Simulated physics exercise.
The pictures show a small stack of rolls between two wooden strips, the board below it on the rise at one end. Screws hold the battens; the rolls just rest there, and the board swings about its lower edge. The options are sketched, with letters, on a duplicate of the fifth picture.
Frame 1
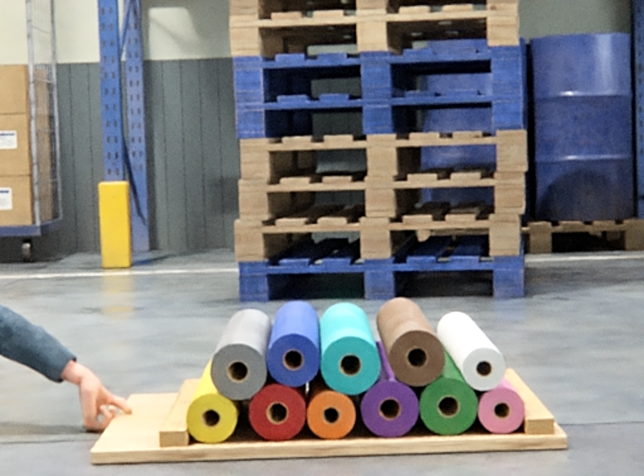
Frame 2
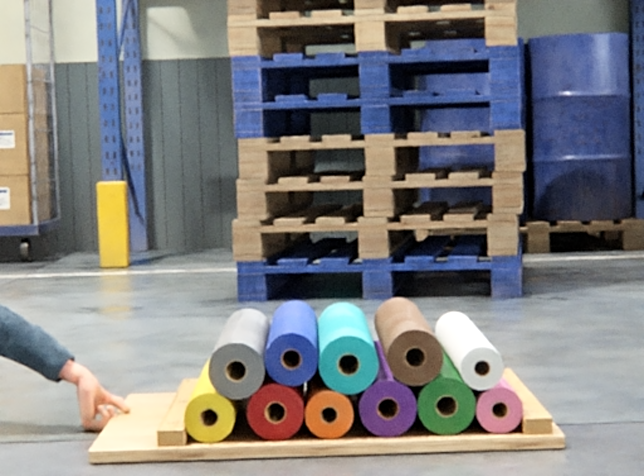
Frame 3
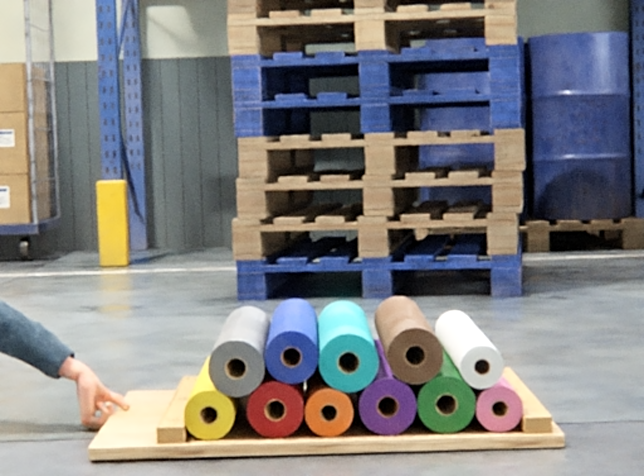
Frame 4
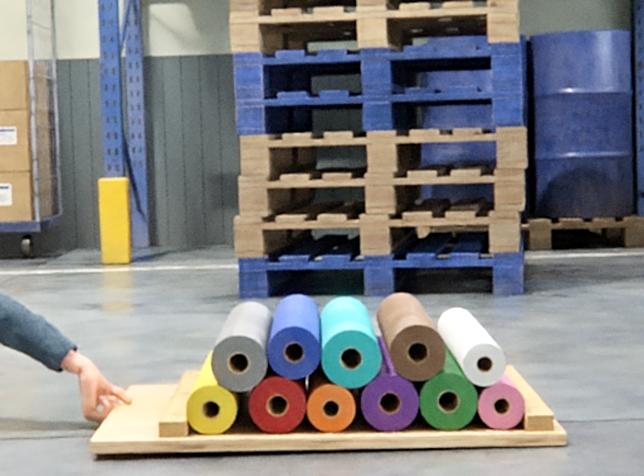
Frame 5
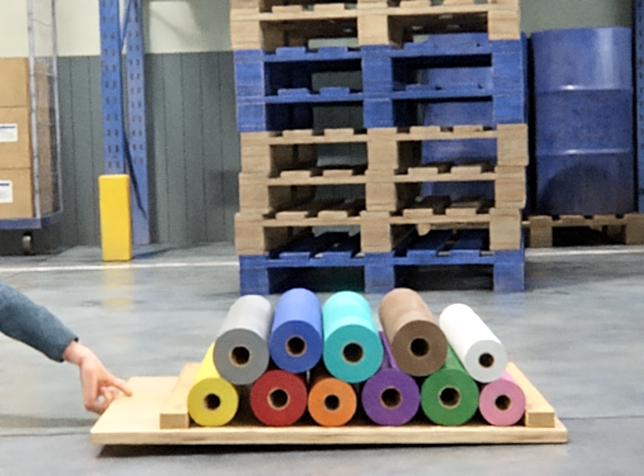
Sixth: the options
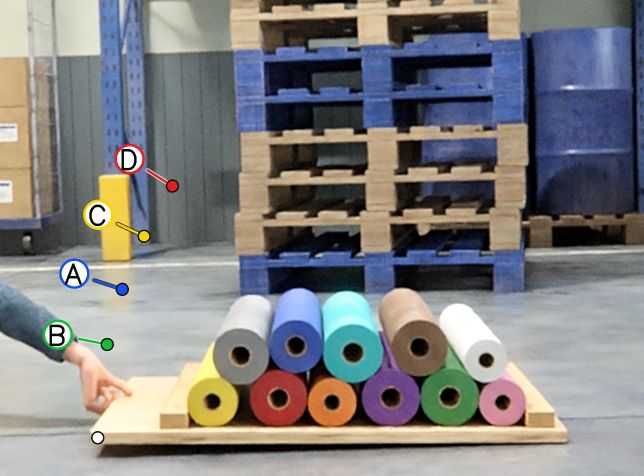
Wooden board carrying stacked colourful rolls rising slightly at its left end as a hand lifts it from the warehouse floor.
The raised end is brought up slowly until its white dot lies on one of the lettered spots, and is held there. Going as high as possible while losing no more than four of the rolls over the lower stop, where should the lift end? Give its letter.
The last mark within the limit is C.
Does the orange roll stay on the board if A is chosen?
Yes.
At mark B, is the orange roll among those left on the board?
Yes, with B.
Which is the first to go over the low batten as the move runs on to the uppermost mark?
First is the white one.
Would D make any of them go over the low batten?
Yes.
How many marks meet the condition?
Three of them.
On the marked copy, A at (122, 289); B at (107, 344); C at (144, 236); D at (173, 186); the white dot at (98, 438).
With C. Early on, board at 16°.
Further on, board at 27°.
At the end, board at 27°, one over the low batten (white).
As for the rest, A none over the low batten; B none over the low batten; D five over the low batten.
